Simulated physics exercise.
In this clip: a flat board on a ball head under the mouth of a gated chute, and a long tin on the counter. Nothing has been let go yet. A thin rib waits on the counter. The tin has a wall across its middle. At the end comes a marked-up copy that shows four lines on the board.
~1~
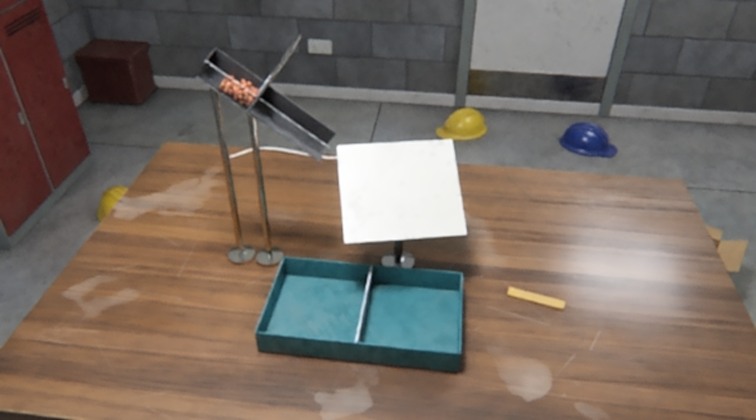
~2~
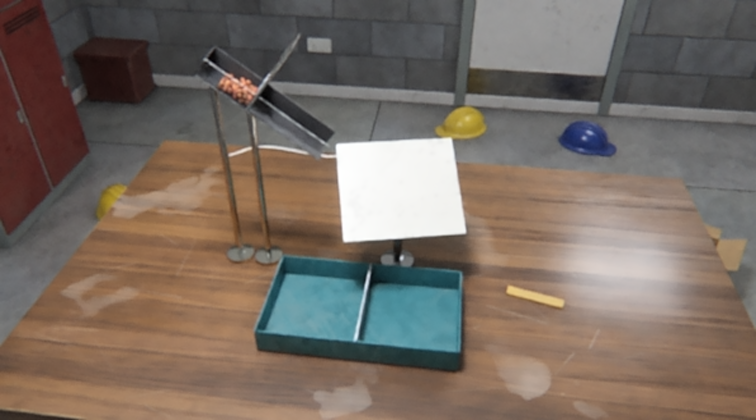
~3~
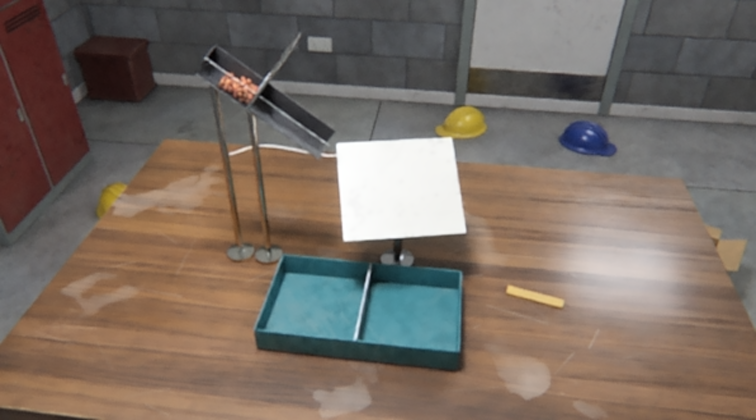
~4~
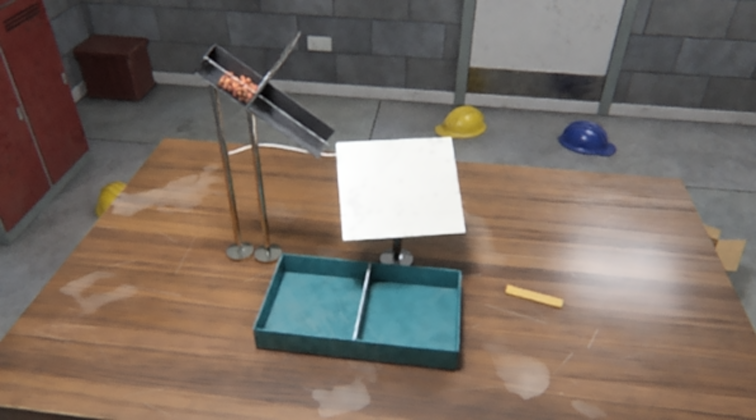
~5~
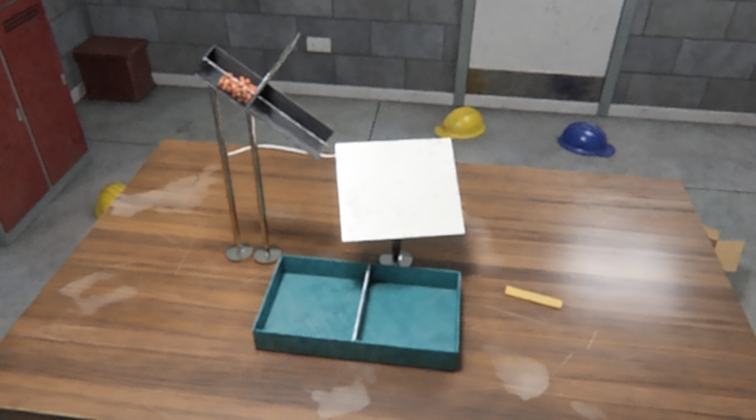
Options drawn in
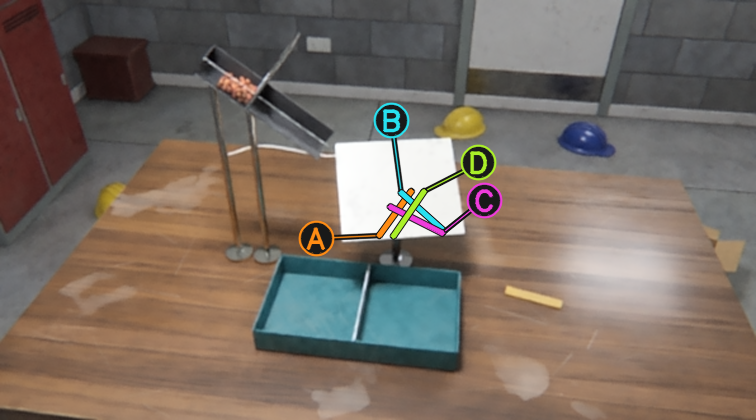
Nothing moves as orange pellets sit behind a chute's gate above a tilted white board.
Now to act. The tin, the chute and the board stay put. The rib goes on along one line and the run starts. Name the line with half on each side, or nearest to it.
A works best here.
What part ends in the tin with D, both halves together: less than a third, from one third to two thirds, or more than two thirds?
More than two thirds.
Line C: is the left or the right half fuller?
Right.
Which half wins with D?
Right.
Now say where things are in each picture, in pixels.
The first frame shows load behind the gate at (244, 87), clay pellets; lip of the chute at (323, 154), sloping fairly steeply.
The second frame shows middle of the board at (400, 188), tilted fairly steeply; middle of its low edge at (406, 237); of its high edge at (394, 141).
The third frame shows front corners of the tin at (254, 330) and (459, 351); front end of its middle wall at (355, 340).
The fourth frame shows middle of the load at (243, 84); lip at (322, 151).
The fifth frame shows middle of the load at (242, 85); lip at (321, 152).
On the marked copy, line A from (411, 191) to (379, 235); line B from (401, 192) to (444, 231); line C from (390, 206) to (442, 233); line D from (424, 191) to (393, 236).
Choosing A, of what is caught, about a third in the left half, about two thirds in the right.
Choosing B, of what is caught, a stray few in the left half, nearly all in the right.
Choosing C, of what is caught, a stray few in the left half, nearly all in the right.
Choosing D, of what is caught, a stray few in the left half, nearly all in the right.
